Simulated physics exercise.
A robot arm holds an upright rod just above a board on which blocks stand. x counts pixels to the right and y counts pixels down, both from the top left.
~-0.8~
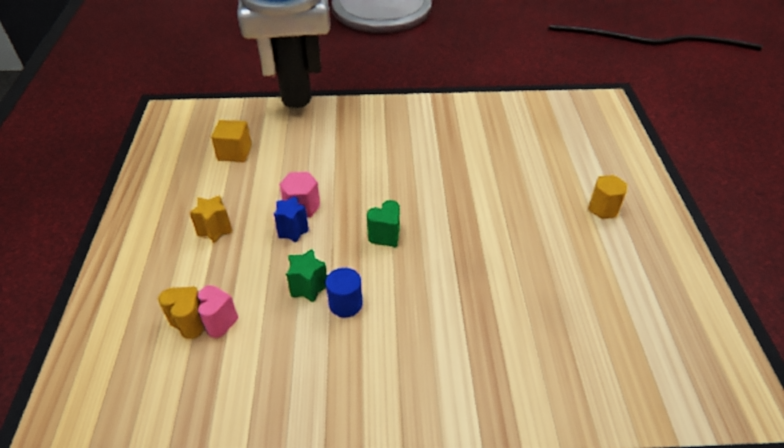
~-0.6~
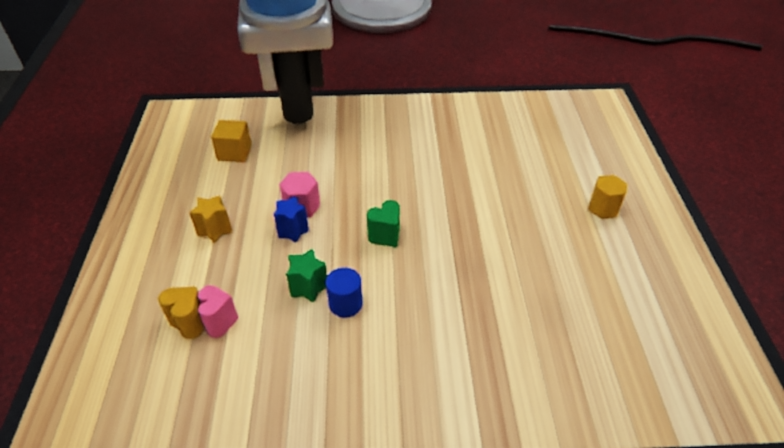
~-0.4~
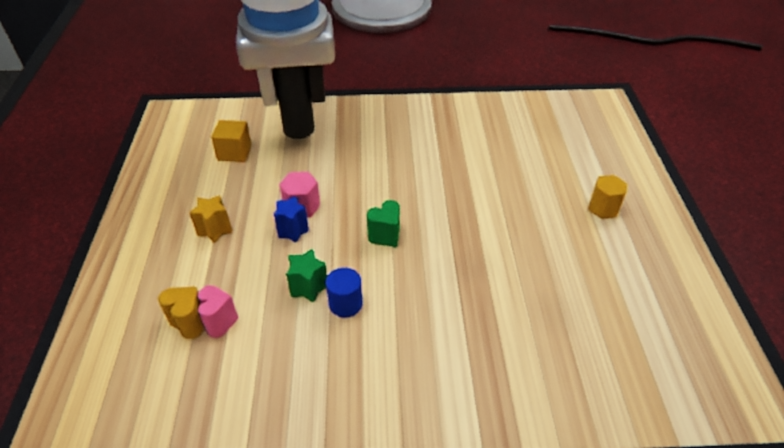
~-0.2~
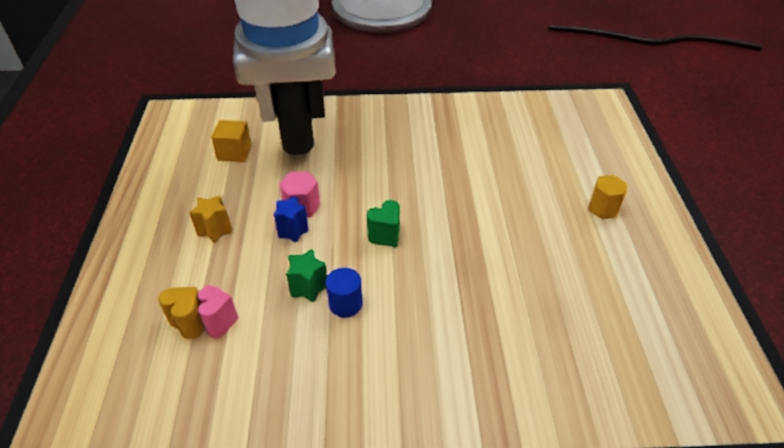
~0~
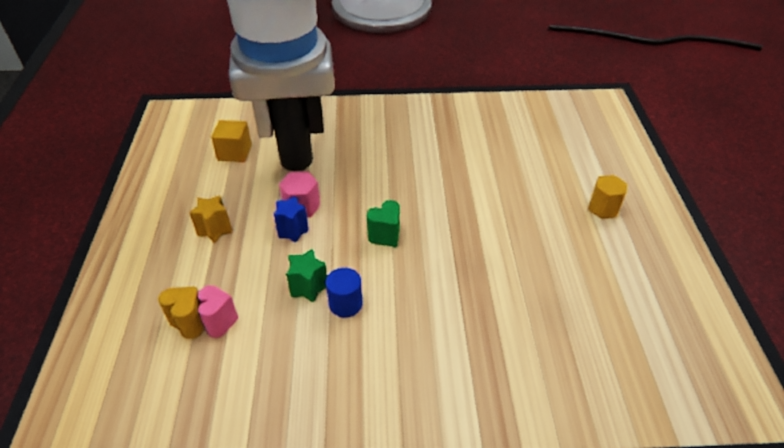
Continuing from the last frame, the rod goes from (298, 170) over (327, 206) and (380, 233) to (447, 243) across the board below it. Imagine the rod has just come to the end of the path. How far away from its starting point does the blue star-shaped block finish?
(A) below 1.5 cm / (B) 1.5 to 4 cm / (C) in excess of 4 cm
It's B.
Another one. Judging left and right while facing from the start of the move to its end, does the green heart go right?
No, that is not what happens.
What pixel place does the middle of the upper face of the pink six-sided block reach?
My estimate: (302, 206).
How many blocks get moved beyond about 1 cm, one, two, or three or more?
I expect three or more blocks to be moved by more than 1 cm.
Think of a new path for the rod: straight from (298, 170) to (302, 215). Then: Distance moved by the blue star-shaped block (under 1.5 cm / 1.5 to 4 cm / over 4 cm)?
Distance: Between 1.5 and 4 cm.
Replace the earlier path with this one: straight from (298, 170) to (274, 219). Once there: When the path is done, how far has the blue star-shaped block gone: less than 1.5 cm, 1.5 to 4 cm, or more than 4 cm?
Shift of 1.5 to 4 cm.
On the path given first. One third of the way, rod at (326, 197); blue star-shaped block at (278, 224); pink six-sided block at (302, 205), turned 55° clockwise.
Two thirds of the way, rod at (380, 224); blue star-shaped block at (278, 224); pink six-sided block at (302, 206), turned 60° clockwise; green heart at (408, 218), turned 30° anticlockwise.
At the end, rod at (448, 234); yellow square not moved; blue star-shaped block at (278, 224); pink six-sided block at (302, 206), turned 60° clockwise; green heart at (478, 231), turned 25° anticlockwise.
